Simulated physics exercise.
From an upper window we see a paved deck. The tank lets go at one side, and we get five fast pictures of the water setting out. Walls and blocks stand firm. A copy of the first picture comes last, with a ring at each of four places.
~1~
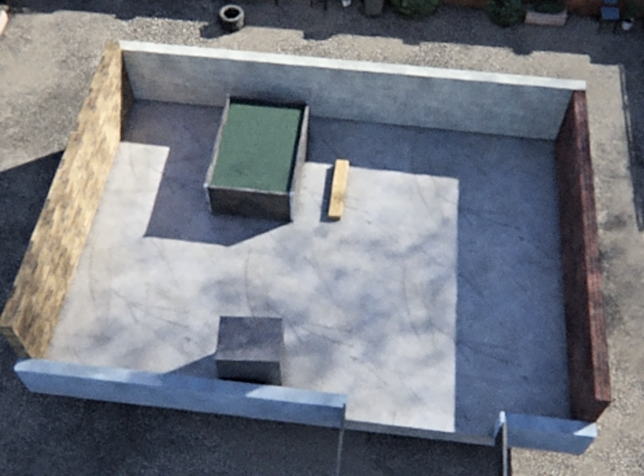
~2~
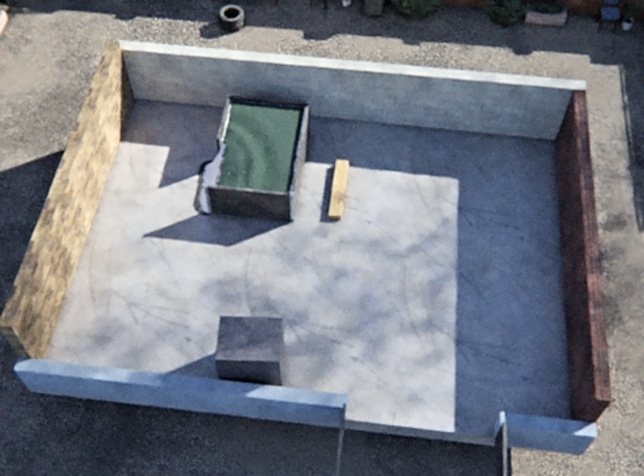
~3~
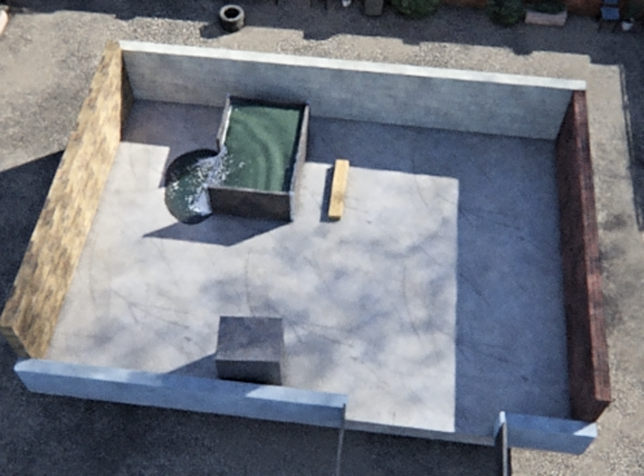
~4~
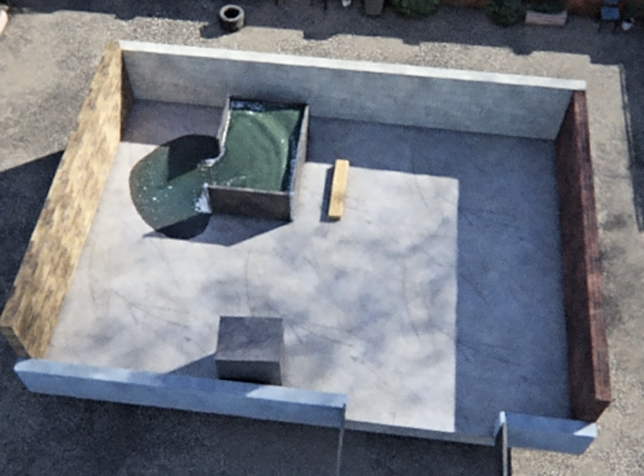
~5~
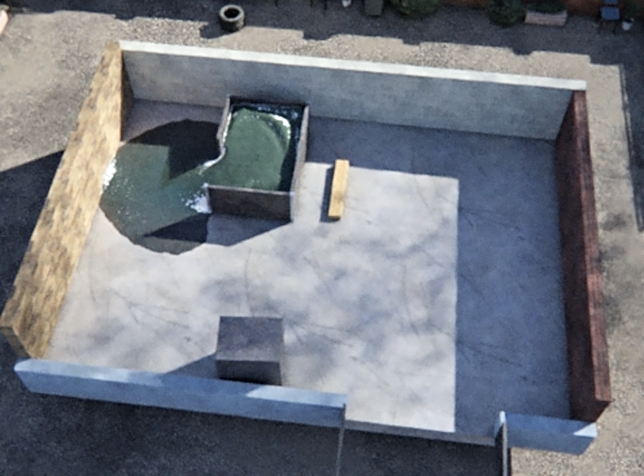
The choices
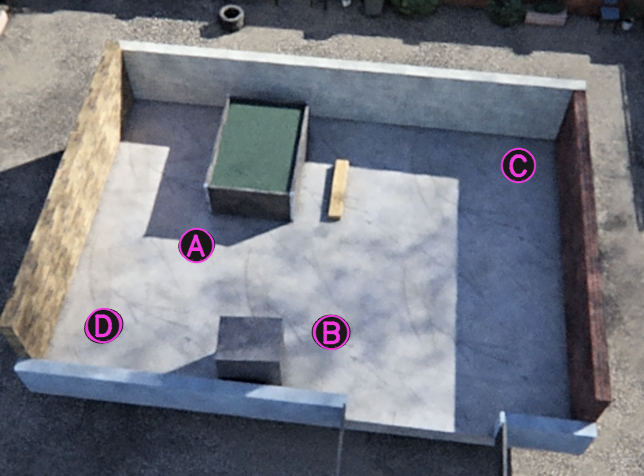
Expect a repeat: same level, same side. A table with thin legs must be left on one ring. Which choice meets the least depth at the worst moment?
Use ring B.
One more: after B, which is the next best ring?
That is ring A.
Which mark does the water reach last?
B.
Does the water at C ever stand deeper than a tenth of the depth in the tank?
Yes, it does.
In magenta, A at (196, 245); B at (331, 332); C at (518, 165); D at (103, 325).
For ring A, the water peaks at about 6 % of the depth that stood in the tank.
For ring B, the water peaks at about 3 % of the depth that stood in the tank.
For ring C, the water peaks at about 16 % of the depth that stood in the tank.
For ring D, the water peaks at about 19 % of the depth that stood in the tank.
